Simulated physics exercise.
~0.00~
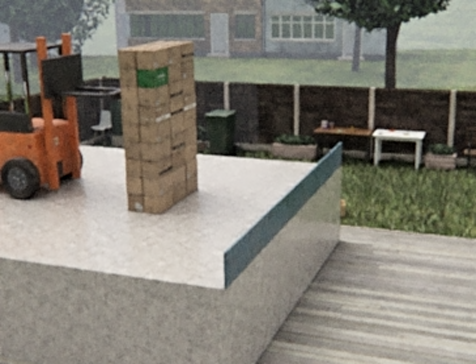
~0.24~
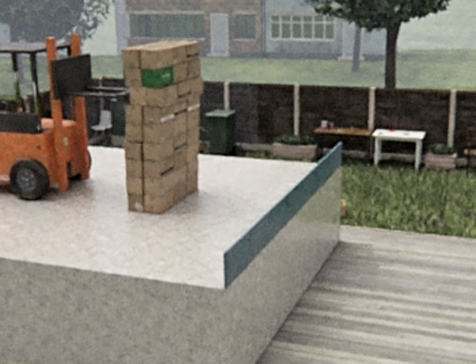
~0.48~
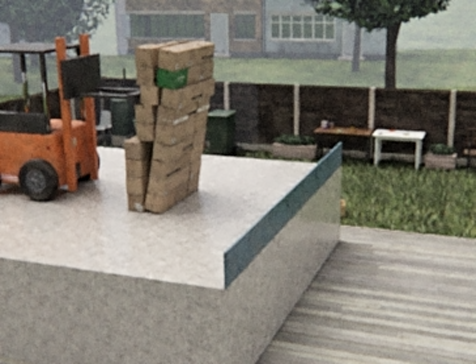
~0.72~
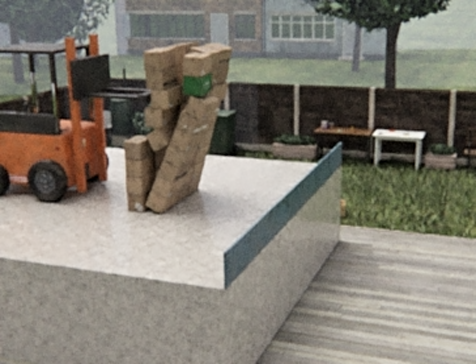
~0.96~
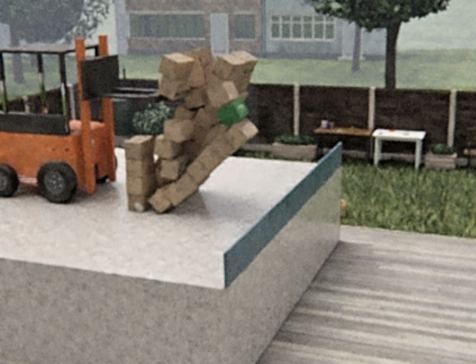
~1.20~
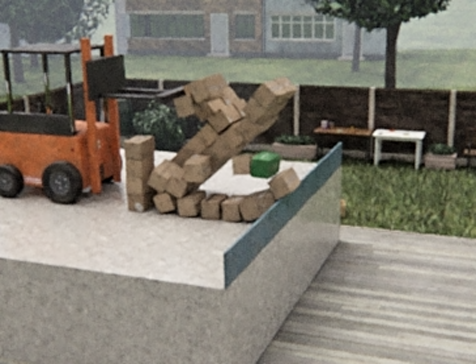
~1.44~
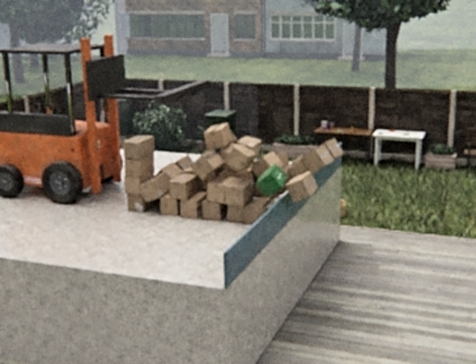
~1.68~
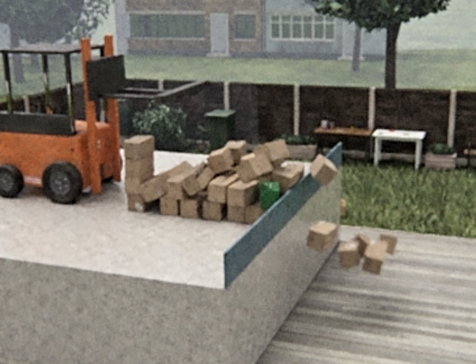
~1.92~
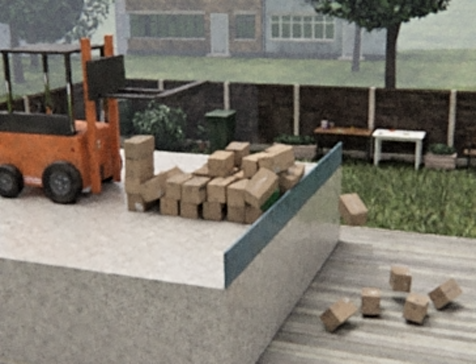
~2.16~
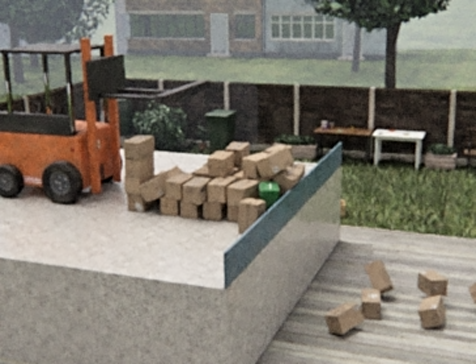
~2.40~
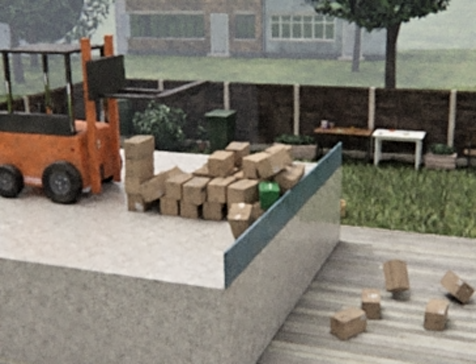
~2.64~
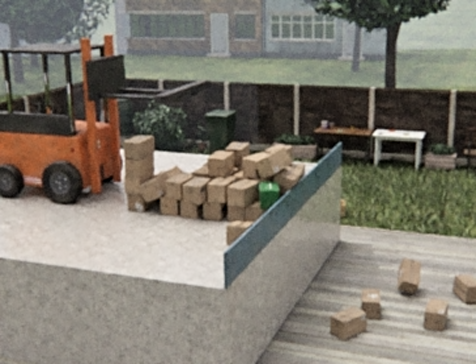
A raised pale deck with a low blue-grey board along its right edge is seen from slightly above, with planks below, grass, a dark fence and a house behind. An orange forklift at left rolls right, pushing a beam into a tall stack of brown cartons with one green carton near the top. The stack bulges, splits and leans right, then topples and tumbles across the deck against the board. Several cartons spill over and bounce onto the planks while the forklift stands still. Most end heaped behind the board, the green one among them, beside a short column still standing.
